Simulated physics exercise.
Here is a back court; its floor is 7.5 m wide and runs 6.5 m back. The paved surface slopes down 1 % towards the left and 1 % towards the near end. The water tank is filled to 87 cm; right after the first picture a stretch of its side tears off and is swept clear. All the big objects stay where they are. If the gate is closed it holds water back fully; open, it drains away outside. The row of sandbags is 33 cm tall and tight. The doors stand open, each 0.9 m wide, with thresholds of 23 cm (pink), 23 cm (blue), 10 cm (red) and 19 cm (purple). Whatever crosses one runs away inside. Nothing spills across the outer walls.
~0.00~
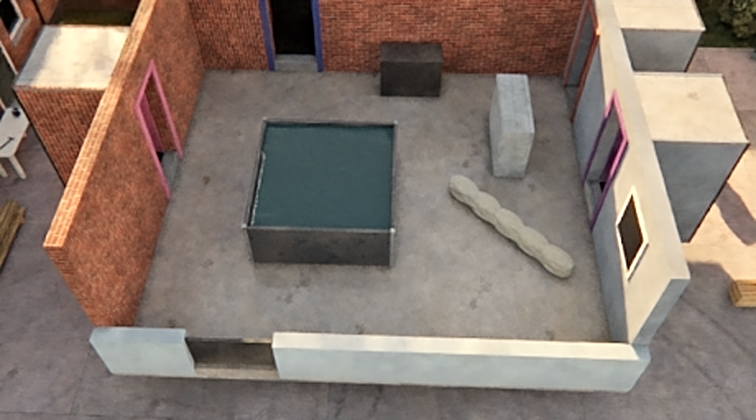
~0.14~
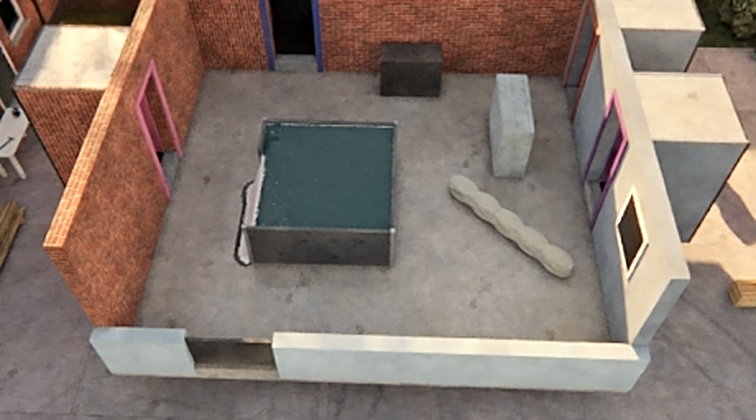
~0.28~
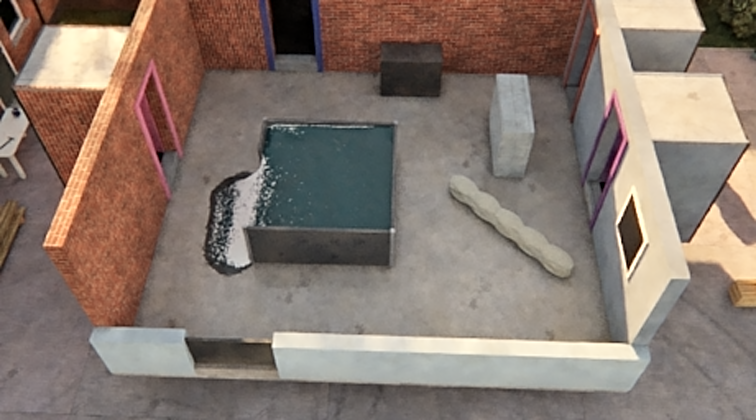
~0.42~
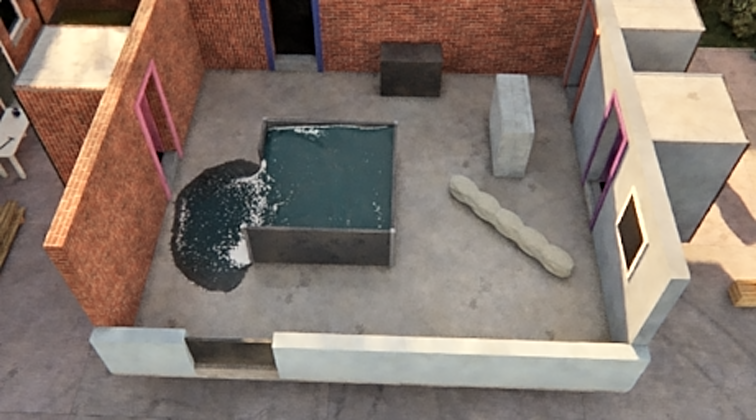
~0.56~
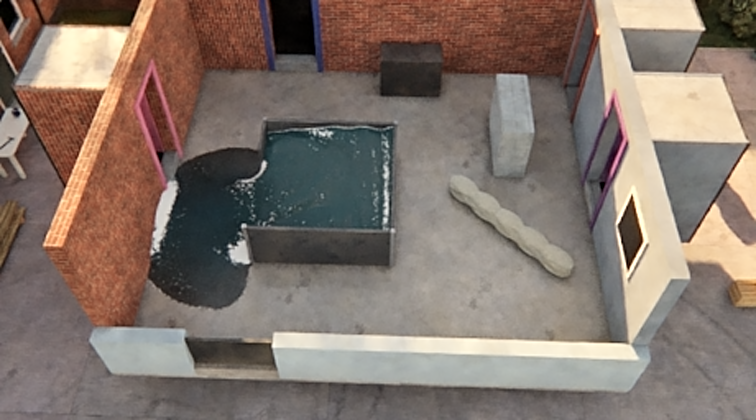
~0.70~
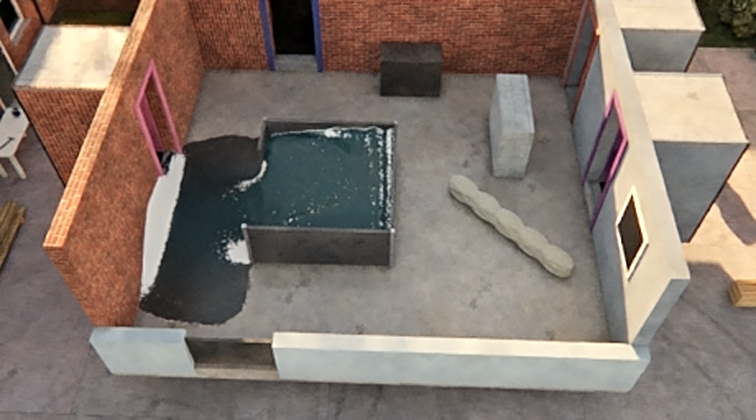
The clip opens on a walled court with a square tank of still, dark water on its paved floor. Water then pours through the tank's open left side, foaming white, and spreads in a widening dark pool that reaches the brick wall on the left and extends along it towards the near end.
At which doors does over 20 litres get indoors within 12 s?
Within that time: At the pink door it exceeds the limit; at the blue door it keeps below the limit; at the red door it keeps below the limit; at the purple door it does not reach the limit.
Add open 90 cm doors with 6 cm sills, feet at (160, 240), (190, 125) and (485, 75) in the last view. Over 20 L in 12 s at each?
In turn: Over, over, under.
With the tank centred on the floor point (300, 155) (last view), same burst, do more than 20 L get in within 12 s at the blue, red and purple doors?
Against that limit: Blue under, red under, purple below.
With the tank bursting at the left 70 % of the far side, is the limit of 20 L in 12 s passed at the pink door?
Against that limit: Pink below.
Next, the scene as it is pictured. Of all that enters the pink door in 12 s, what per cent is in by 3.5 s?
Some 95 per cent by then.
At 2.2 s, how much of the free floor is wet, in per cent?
About 30 per cent.
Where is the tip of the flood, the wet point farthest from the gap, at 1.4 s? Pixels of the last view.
At about (202, 82).
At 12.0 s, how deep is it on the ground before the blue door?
Some 7.5 cm.
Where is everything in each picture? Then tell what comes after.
In the first picture, still water, 87 cm deep, in the water tank at (325, 175).
In the second picture, the front is at (247, 263), 0.9 m from the gap at (259, 208); 0.4 m2 of floor is under water; 87 cm left at the back of the water tank.
In the third picture, the front is at (230, 181), 1.1 m from the gap at (259, 210); 1.5 m2 of floor is under water; 87 cm left at the back of the water tank.
In the fourth picture, the front is at (184, 192), 1.6 m from the gap at (259, 212); 3.2 m2 of floor is under water; 86 cm left at the back of the water tank.
In the fifth picture, water pours out at (259, 212) and has run 2.0 m, to (150, 270); typically 10 cm deep outside, 79 cm at the water tank's back.
In the sixth picture, water pours out at (259, 212) and has run 2.5 m, to (141, 304); typically 9 cm deep outside, 74 cm at the water tank's back.
After 1.4 s water covers 15 % of the floor and is deepest (68 cm) near (128, 351); pink door 42 cm at the sill, 45 L in, blue door not reached, red door not reached, purple door not reached.
After 2.2 s water covers 30 % of the floor and is deepest (68 cm) near (130, 341); pink door 38 cm at the sill, 120 L in, blue door not reached, red door not reached, purple door not reached.
After 3.5 s water covers 60 % of the floor and is deepest (40 cm) near (128, 351); pink door 26 cm at the sill, 169 L in, blue door 18 cm at the sill, 0 L in, red door not reached, purple door not reached.
After 7.0 s water covers 95 % of the floor and is deepest (22 cm) near (547, 274); pink door 12 cm at the sill, 174 L in, blue door 10 cm at the sill, 0 L in, red door 4 cm at the sill, 0 L in, purple door 5 cm at the sill, 0 L in.
After 12.0 s water covers 95 % of the floor and is deepest (16 cm) near (243, 355); pink door 11 cm at the sill, 174 L in, blue door 8 cm at the sill, 0 L in, red door 12 cm at the sill, 2 L in, purple door 8 cm at the sill, 0 L in.
